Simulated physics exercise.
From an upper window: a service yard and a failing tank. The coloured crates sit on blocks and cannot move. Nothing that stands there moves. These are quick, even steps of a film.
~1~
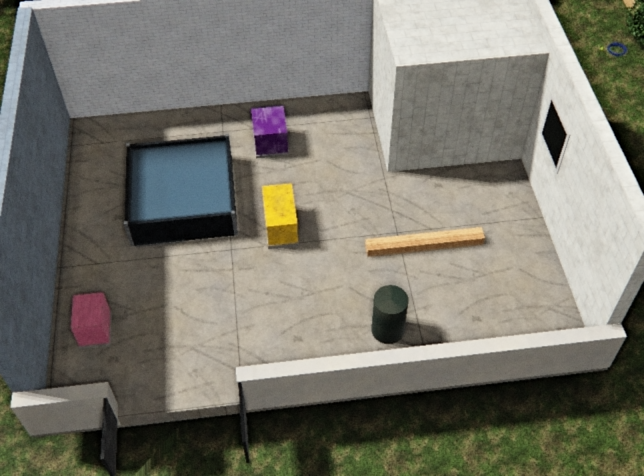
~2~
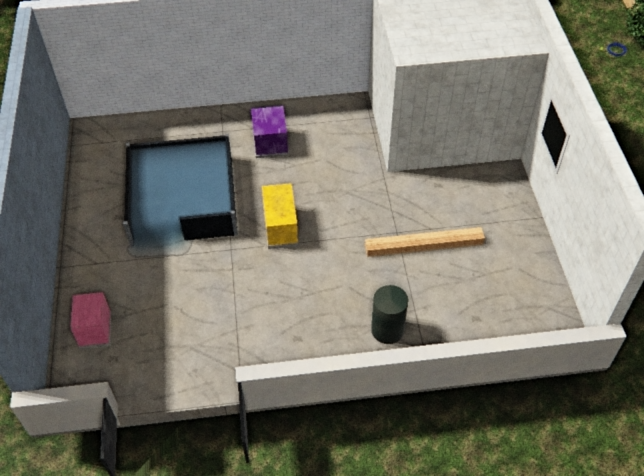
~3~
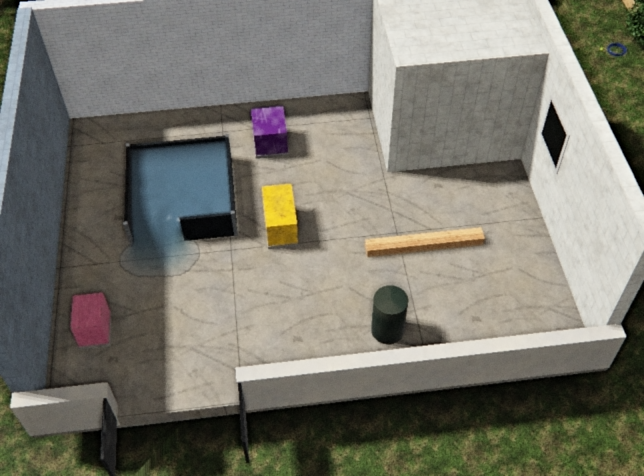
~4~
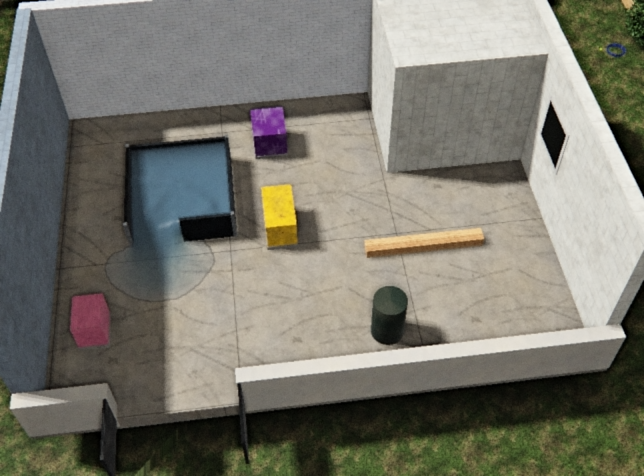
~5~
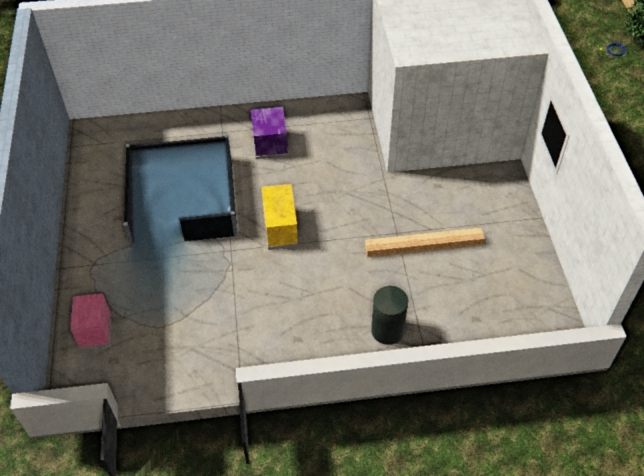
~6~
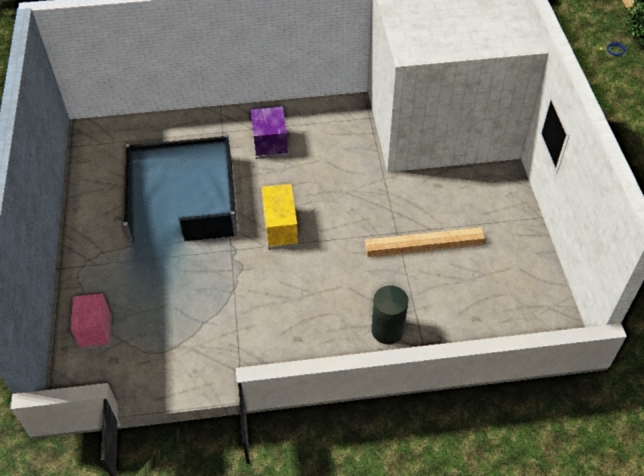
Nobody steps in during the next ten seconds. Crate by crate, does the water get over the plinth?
One by one: The yellow crate keeps dry; the purple crate keeps dry; the pink crate is soaked.
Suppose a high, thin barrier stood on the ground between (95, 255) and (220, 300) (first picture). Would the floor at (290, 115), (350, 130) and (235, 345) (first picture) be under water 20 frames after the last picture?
As listed: Not flooded, not flooded, not flooded.
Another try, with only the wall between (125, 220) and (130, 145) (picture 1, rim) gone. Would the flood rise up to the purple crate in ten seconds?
The purple crate is wetted.
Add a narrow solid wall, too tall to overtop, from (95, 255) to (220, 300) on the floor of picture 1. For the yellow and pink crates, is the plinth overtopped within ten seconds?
One by one: The yellow one is wetted; the pink one keeps dry.
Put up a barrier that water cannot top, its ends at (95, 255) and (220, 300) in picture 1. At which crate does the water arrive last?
That is the pink-painted one.
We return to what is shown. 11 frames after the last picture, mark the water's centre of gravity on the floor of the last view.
Roughly at (169, 245).
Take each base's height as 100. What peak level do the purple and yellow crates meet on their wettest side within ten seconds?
Near 0 and 10 in a hundred.
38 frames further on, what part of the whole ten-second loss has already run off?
Some 75 per cent.
A moment on, water covers 15 % of the floor; the yellow crate not reached, the purple crate not reached, the pink crate water round its plinth.
Next, water covers 20 % of the floor; the yellow crate water round its plinth, the purple crate not reached, the pink crate water round its plinth.
Then, water covers 30 % of the floor; the yellow crate water round its plinth, the purple crate not reached, the pink crate water round its plinth.
Later, water covers 35 % of the floor; the yellow crate water round its plinth, the purple crate not reached, the pink crate water round its plinth.
In the end, water covers 45 % of the floor; the yellow crate stayed above the water, the purple crate stayed above the water, the pink crate was topped.
